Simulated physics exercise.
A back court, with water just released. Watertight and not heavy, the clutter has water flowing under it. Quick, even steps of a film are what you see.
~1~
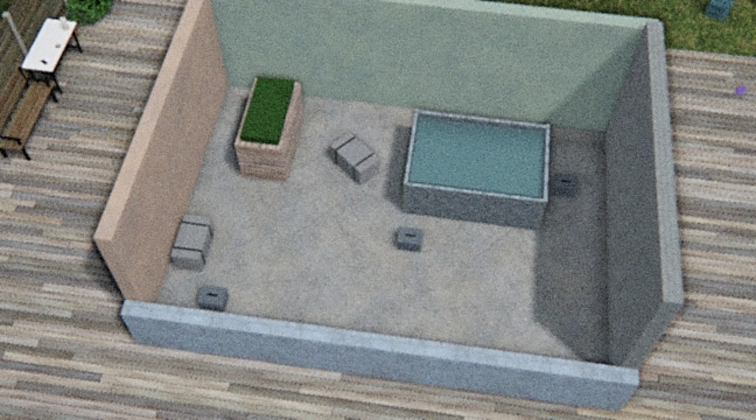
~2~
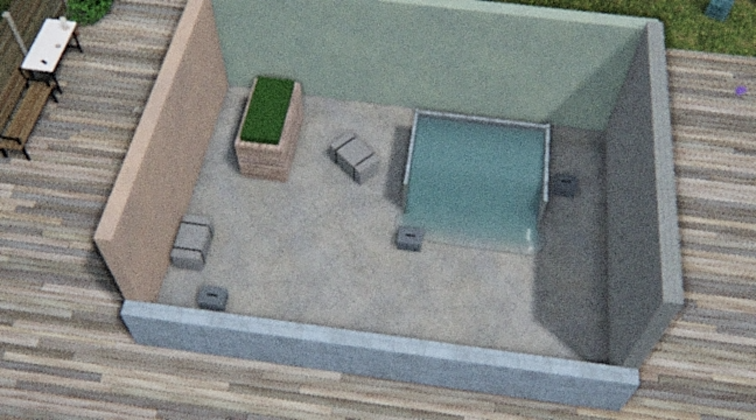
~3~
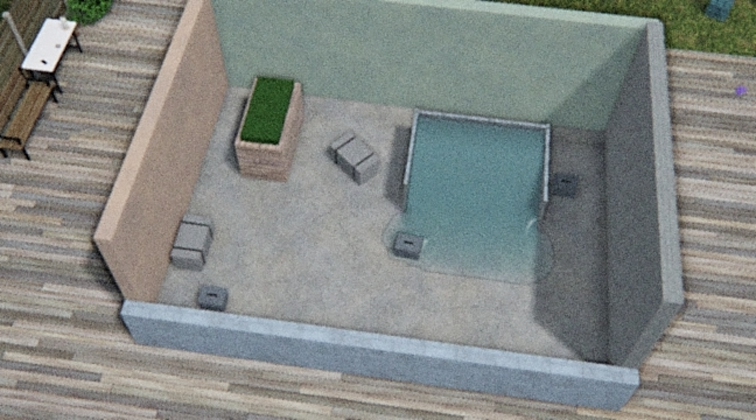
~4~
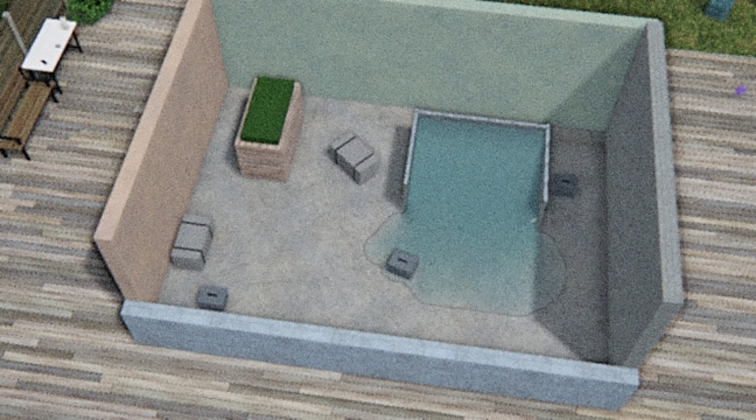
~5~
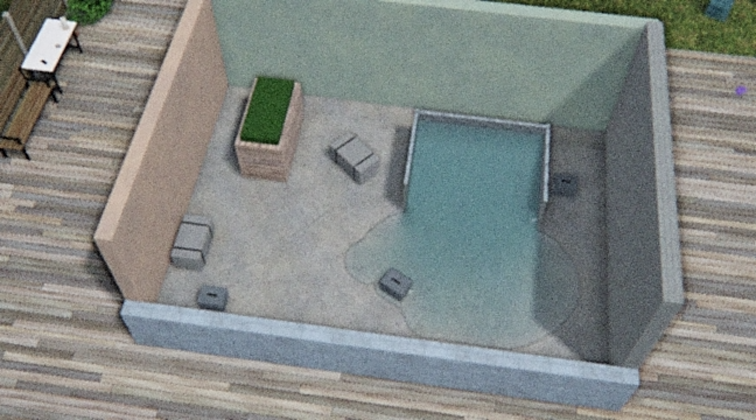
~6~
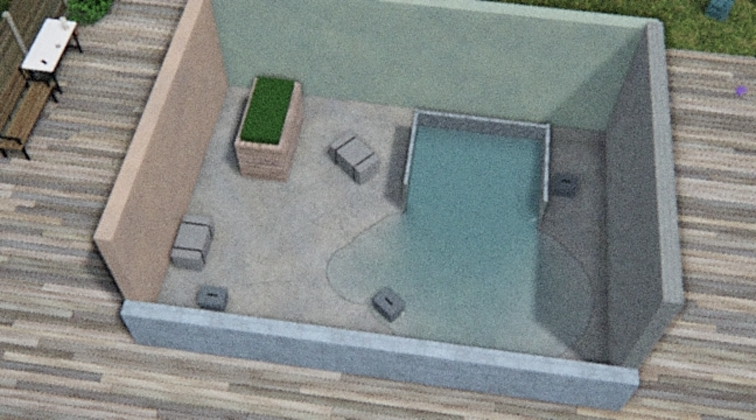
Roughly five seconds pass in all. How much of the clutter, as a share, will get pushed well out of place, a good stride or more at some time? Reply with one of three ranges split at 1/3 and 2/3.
2/3 or more.
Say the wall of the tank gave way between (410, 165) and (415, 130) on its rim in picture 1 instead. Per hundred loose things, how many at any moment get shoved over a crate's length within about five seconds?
That works out to some 60 %.
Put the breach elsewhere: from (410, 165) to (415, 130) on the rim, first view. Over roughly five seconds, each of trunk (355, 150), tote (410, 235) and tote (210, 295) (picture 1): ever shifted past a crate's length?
In that order: Yes, short of that, moved that far.
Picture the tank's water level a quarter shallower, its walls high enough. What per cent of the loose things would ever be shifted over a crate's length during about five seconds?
About 80 %.
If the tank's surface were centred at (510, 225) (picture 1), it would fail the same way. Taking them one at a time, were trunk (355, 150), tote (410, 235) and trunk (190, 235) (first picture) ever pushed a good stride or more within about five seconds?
In order: Remained close by, remained close by, went well off.
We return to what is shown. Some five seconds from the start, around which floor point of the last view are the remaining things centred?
I'd put it around pixel (309, 174).
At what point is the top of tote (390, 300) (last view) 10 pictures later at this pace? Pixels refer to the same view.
Look for it near pixel (242, 302).
A moment on, 1 of 5 are well off their spots; 0 afloat.
Next, 1 of 5 are well off their spots; 1 afloat.
Later, 4 of 5 are well off their spots; 3 afloat.
In the end, 4 of 5 are well off their spots, and 4 have been at some point; 3 afloat.
